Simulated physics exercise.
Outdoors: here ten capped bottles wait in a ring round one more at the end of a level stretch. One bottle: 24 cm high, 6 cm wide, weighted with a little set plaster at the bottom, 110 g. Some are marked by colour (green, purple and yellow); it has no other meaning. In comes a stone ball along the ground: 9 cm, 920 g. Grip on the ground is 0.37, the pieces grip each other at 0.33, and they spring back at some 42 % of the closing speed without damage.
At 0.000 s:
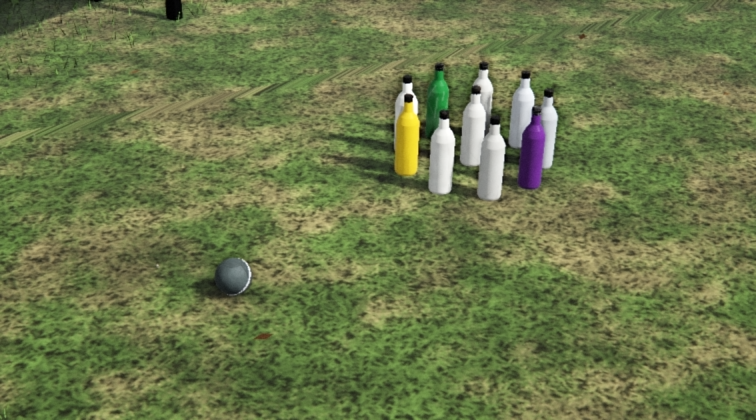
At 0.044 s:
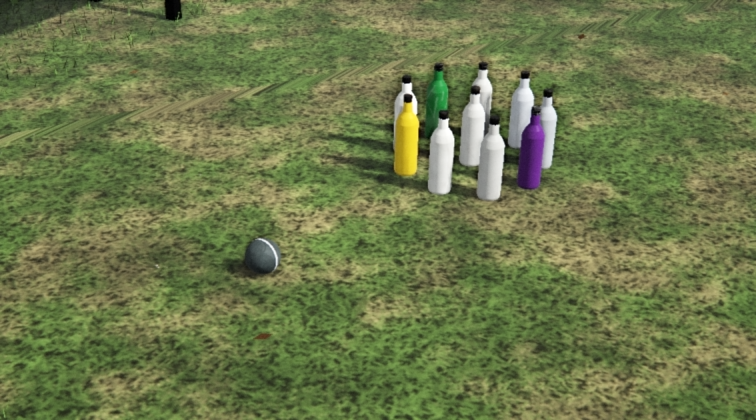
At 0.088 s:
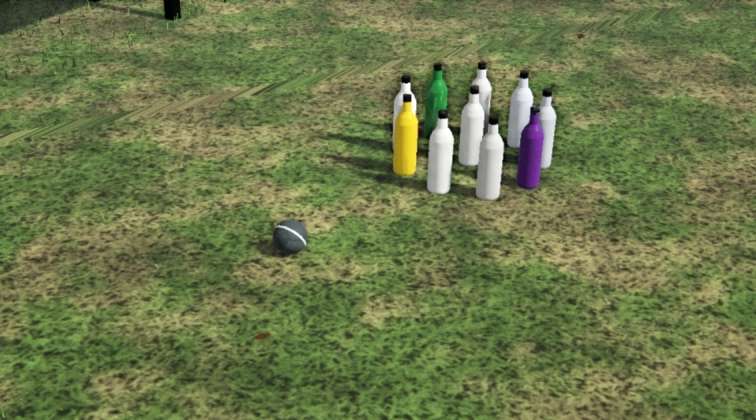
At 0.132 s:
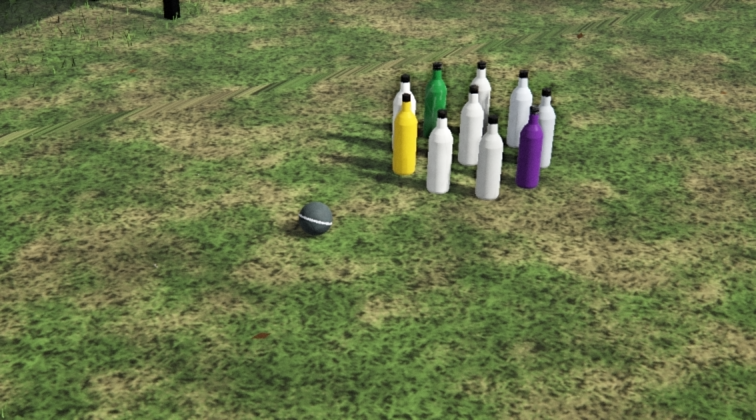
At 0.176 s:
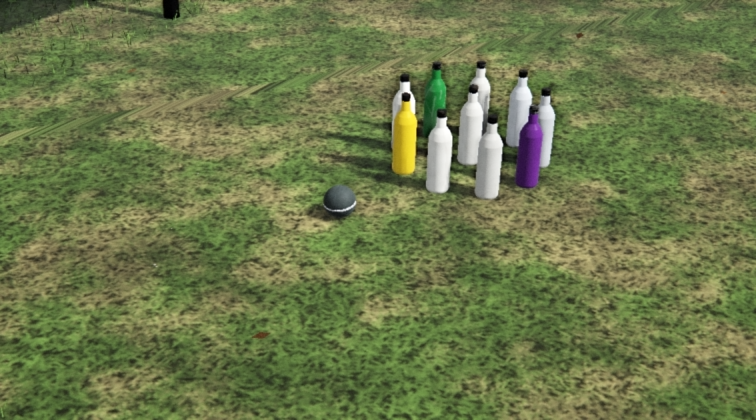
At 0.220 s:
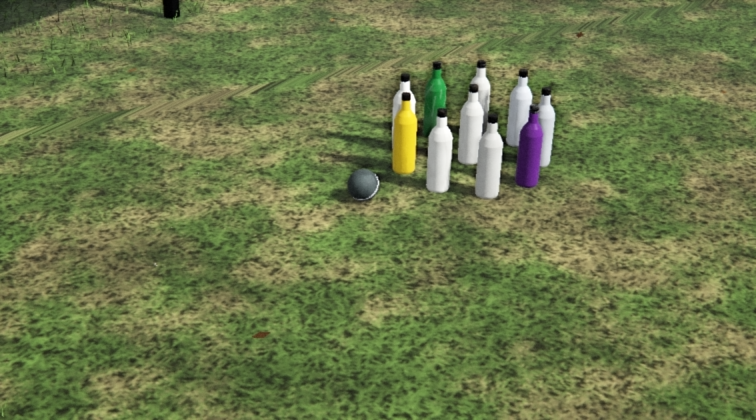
A dark grey ball with a pale stripe rolls over patchy grass from the lower left, moving up and to the right. It draws steadily closer to a cluster of black-capped white, yellow, green and purple bottles, and is last seen just left of the front ones, all still upright.
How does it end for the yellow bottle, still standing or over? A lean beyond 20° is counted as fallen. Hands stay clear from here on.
In the end the yellow bottle topples.
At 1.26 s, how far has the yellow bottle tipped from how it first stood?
Some 90°.
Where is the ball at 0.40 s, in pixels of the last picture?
Around (437, 135).
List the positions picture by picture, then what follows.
In the first frame (pixels give the middle of a visible side; the camera pans a little), ball (234, 276) 73 cm before the front row; yellow bottle (413, 138); green bottle (439, 105); purple bottle (529, 151); none has stirred.
Ball (263, 256) 62 cm before the front row; yellow bottle (413, 138), in the second frame.
Ball (290, 237) 51 cm before the front row; yellow bottle (412, 137), in the third frame.
Ball (316, 219) 40 cm before the front row; yellow bottle (411, 137), in the fourth frame.
Ball (340, 201) 28 cm before the front row; yellow bottle (411, 136), in the fifth frame.
Ball (363, 185) 17 cm before the front row; yellow bottle (411, 136); green bottle (436, 103); purple bottle (527, 149); none has stirred, in the sixth frame.
After 0.40 s, ball still moving; none of the 10 bottles over, 2 disturbed; yellow bottle 8° from how it stood; green bottle 12° from how it stood.
After 0.56 s, ball still moving; 1 of the 10 bottles over; yellow bottle 10° from how it stood; green bottle 66° from how it stood.
After 0.88 s, ball still moving; 3 of the 10 bottles over; yellow bottle lying flat; green bottle lying flat.
In the end (1.4 s), ball rolling away; 3 of the 10 bottles over; yellow bottle lying flat; green bottle lying flat; purple bottle unmoved. From the last view, middles, green bottle near (473, 74).
